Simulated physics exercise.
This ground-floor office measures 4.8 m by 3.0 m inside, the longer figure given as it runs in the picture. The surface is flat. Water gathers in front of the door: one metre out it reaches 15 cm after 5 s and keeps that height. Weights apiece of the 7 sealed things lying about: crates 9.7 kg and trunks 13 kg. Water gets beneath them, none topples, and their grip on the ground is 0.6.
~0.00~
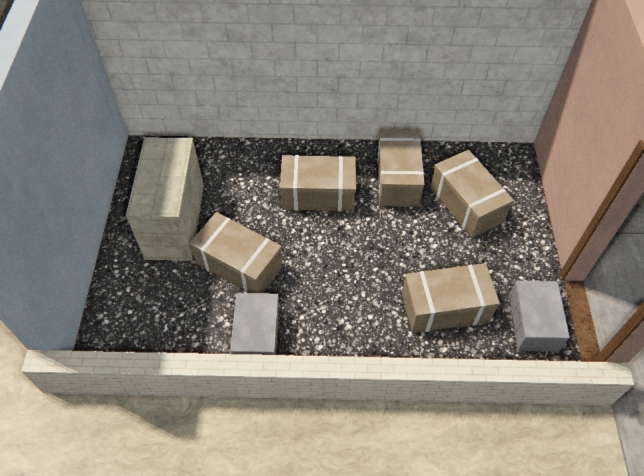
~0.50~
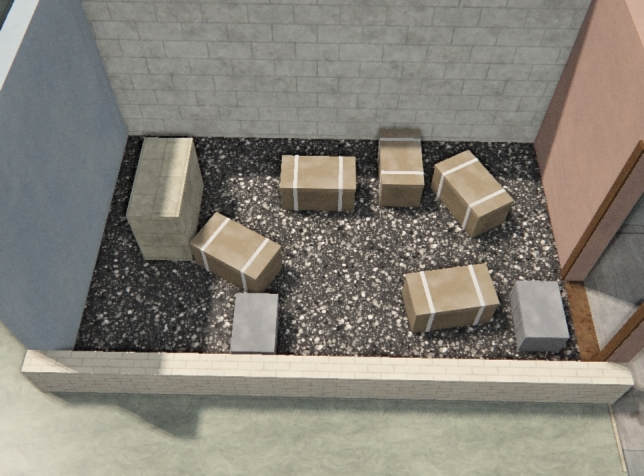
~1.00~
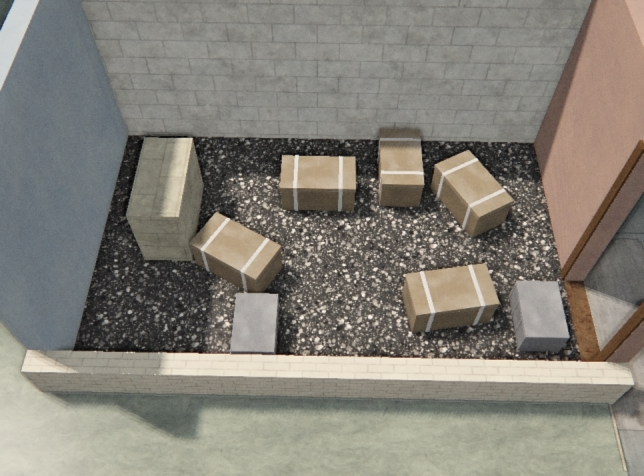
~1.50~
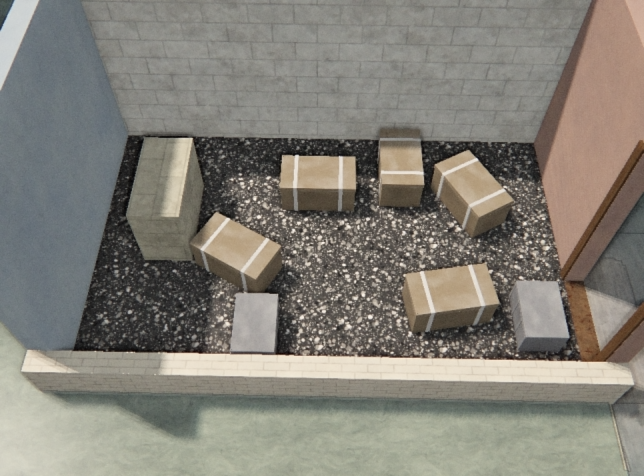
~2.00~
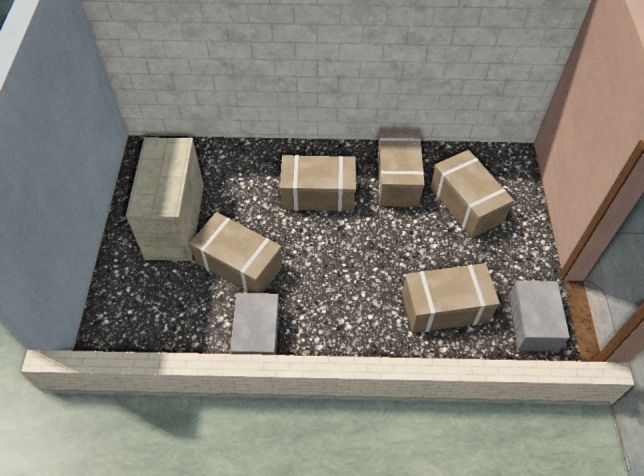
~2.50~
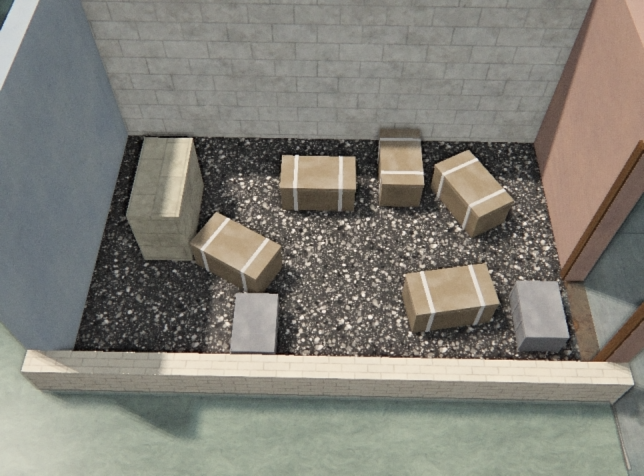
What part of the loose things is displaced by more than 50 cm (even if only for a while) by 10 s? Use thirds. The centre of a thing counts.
It is between one and two thirds.
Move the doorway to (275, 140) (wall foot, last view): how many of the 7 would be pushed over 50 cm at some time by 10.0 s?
In that case 1 of them.
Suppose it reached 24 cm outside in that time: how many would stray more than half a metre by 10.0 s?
Then 4.
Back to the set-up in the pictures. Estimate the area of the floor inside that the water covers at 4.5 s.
About 2.0 m2.
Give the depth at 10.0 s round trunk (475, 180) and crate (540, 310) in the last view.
About 3 and 6 cm.
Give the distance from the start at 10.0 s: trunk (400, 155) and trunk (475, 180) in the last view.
In turn: 0 cm, 0 cm.
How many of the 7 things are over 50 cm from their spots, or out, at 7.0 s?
I count 2.
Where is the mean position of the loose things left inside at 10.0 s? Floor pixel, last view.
Near (295, 234).
After 3.5 s 0 of 7 are over 50 cm from their spots; 0 afloat.
After 4.5 s 0 of 7 are over 50 cm from their spots; 0 afloat.
After 7.0 s 2 of 7 are over 50 cm from their spots; 1 afloat.
After 10.0 s 3 of 7 are over 50 cm from their spots, and 3 have been at some point; 4 afloat.
